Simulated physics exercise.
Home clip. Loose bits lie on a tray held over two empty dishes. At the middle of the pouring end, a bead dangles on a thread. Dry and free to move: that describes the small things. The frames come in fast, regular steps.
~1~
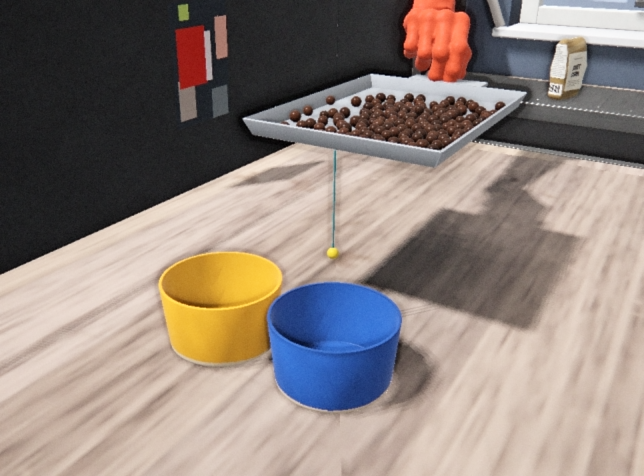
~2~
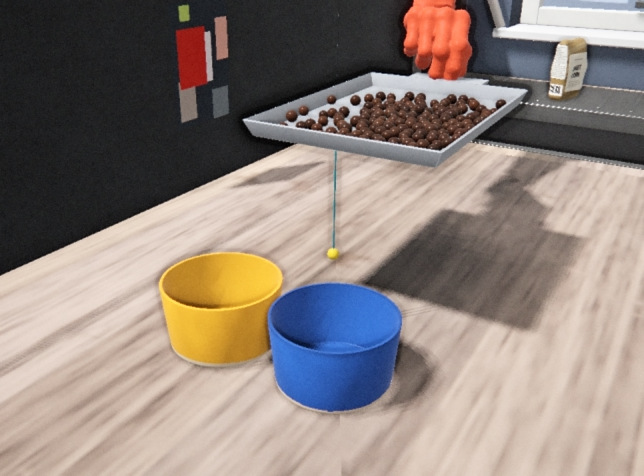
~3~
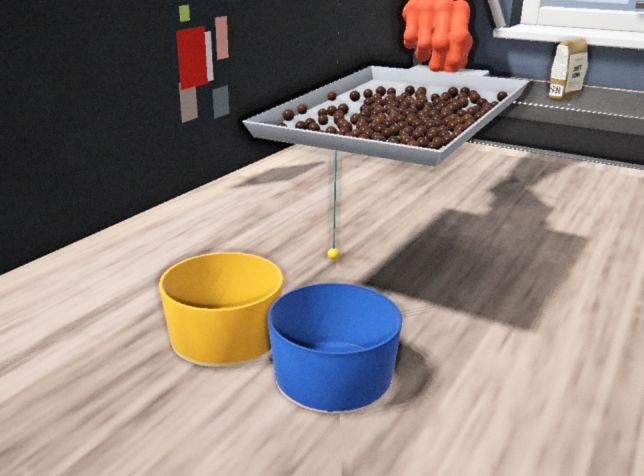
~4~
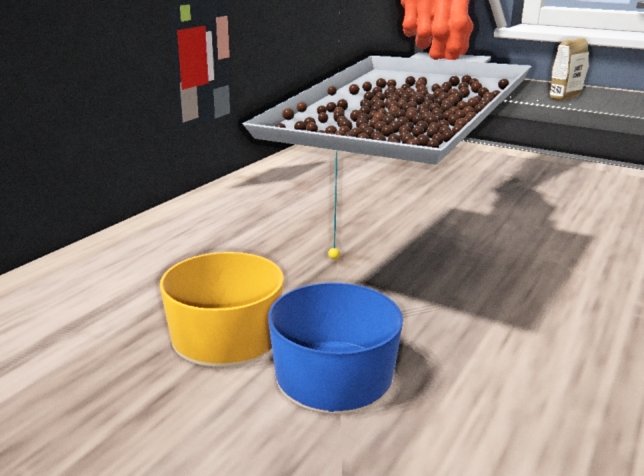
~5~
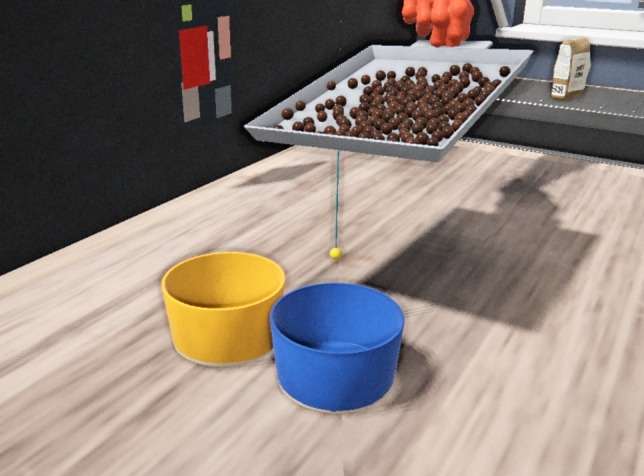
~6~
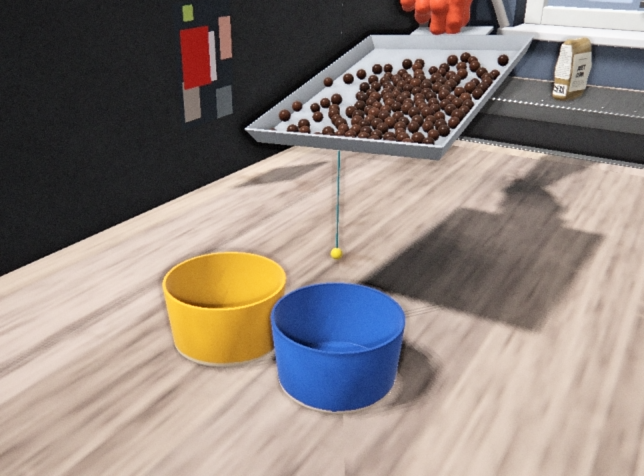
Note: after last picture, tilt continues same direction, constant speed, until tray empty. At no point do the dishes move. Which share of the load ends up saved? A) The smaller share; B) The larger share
The larger share.
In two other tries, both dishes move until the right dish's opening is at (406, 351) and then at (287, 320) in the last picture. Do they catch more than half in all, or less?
Try 1: Not up to half; try 2: Not up to half.
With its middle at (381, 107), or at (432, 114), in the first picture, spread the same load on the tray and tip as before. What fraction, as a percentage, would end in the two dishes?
It would be about 70 per cent for the first and about 70 per cent for the second.
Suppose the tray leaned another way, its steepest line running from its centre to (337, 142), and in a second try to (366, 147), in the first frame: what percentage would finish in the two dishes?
In turn some 80 and 70 per cent.
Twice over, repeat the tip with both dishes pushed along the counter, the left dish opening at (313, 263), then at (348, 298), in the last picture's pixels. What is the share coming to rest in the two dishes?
Close to 40 in a hundred first, close to 20 in a hundred second.
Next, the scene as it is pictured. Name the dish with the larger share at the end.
It's the one placed left that wins here.
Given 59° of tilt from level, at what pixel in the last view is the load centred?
Its middle sits at about pixel (283, 162).
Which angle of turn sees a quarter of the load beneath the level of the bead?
At roughly 55°.
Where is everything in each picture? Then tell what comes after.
The first picture shows corners of the pouring end at (253, 118) and (436, 149), level; middle of the load at (408, 119), chocolate balls; left dish at (183, 330); right dish at (300, 374); bead on its thread at (333, 253).
The second picture shows corners of the pouring end at (253, 119) and (437, 149), level; middle of the load at (408, 119).
The third picture shows corners of the pouring end at (253, 120) and (437, 148), tipped barely, lowest at the left corner; middle of the load at (409, 115).
The fourth picture shows corners of the pouring end at (253, 122) and (437, 146), tipped a little, lowest at the left corner; middle of the load at (408, 109), a stray few on the move.
The fifth picture shows corners of the pouring end at (254, 124) and (438, 144), tipped a little, lowest at the left corner; middle of the load at (407, 104), a small part on the move.
The sixth picture shows corners of the pouring end at (254, 126) and (438, 142), tipped a little, lowest at the left corner; middle of the load at (402, 101), most on the move; left dish at (187, 330); right dish at (303, 374).
Soon after the last picture, tray tipped steeply; about half on the tray; a small part in the right dish; about a quarter in the left dish; a small part outside both; about a quarter in the air.
A little later, tray tipped right over; a small part in the right dish; about half in the left dish; about a quarter outside both; a stray few in the air.
Later still, tray tipped past a quarter turn; a small part in the right dish; about half in the left dish; about a third outside both.
By the end, tray tipped past a quarter turn; a small part in the right dish; about half in the left dish; about a third outside both.
